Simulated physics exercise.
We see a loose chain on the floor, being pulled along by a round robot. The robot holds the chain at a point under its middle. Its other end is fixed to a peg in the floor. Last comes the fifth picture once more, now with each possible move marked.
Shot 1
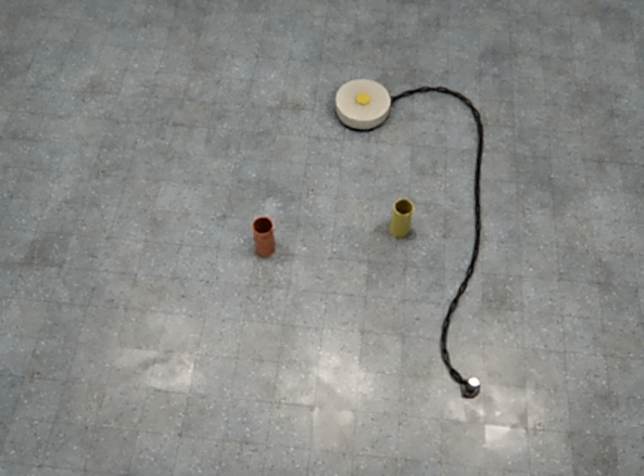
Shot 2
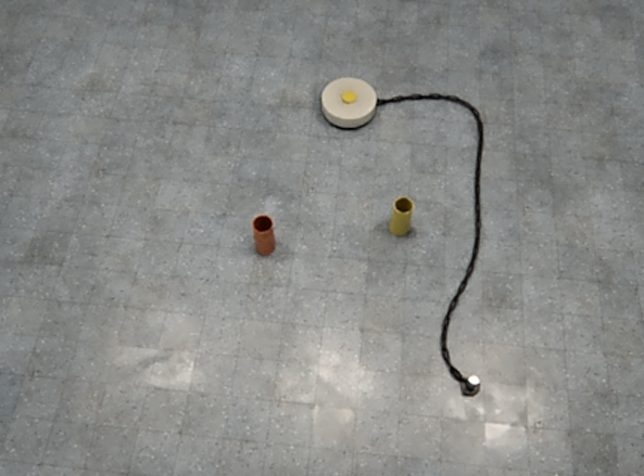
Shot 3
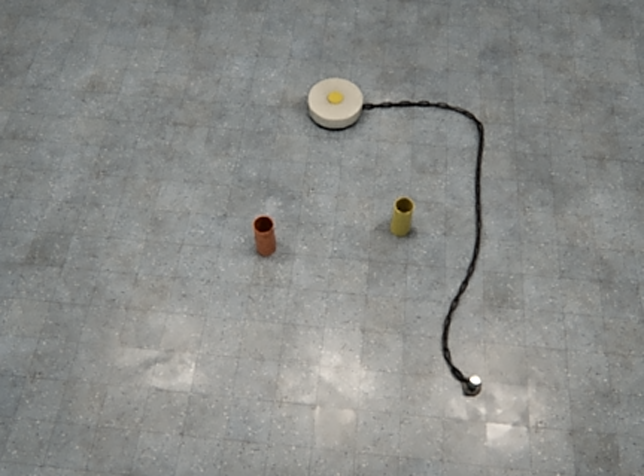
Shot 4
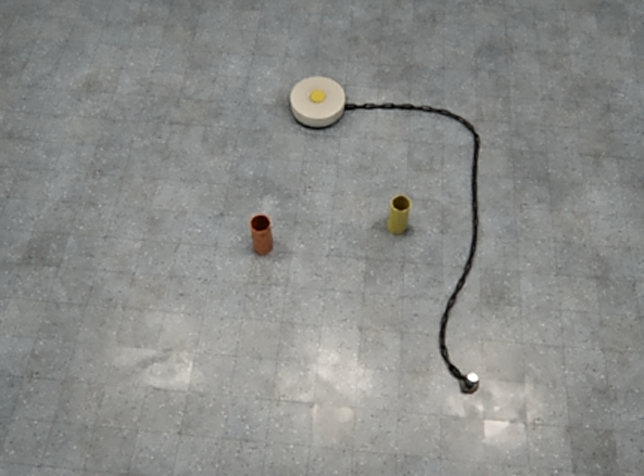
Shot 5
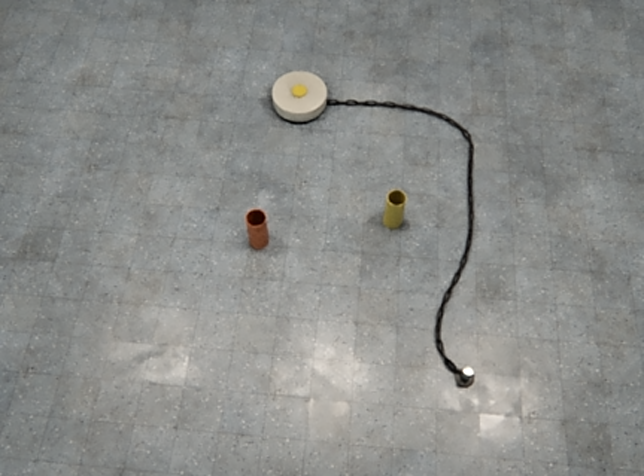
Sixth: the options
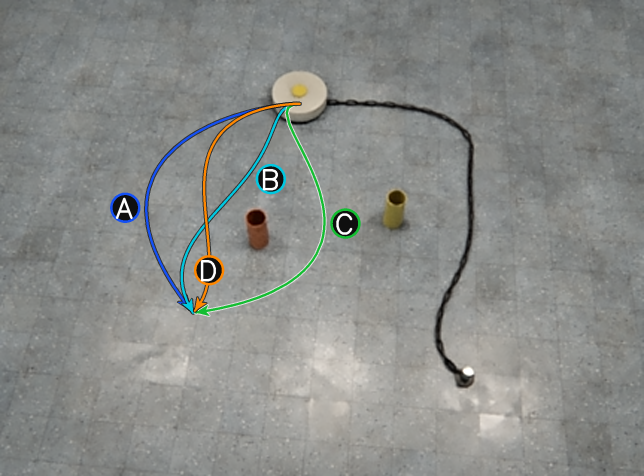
A round white robot moves slowly left across the floor, pulling a loose dark chain behind it.
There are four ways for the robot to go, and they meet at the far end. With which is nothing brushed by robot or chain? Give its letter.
A.
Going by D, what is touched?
It meets the orange post.
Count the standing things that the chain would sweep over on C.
In all, one.
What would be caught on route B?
It meets the orange post.
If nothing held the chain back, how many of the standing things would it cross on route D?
It sweeps one.
On the copy, A from (300, 104) via (159, 166) to (190, 309); B from (300, 104) via (229, 198) to (193, 313); C from (300, 104) via (325, 223) to (196, 313); D from (300, 104) via (205, 175) to (195, 311).
On A. First, robot (185, 133), middle of the chain (407, 182).
Then, robot (149, 233), middle of the chain (372, 191).
Finally, robot (191, 308), middle of the chain (371, 193); nothing has been touched.
By contrast, B meets the orange post; C meets the yellow post; D meets the orange post.
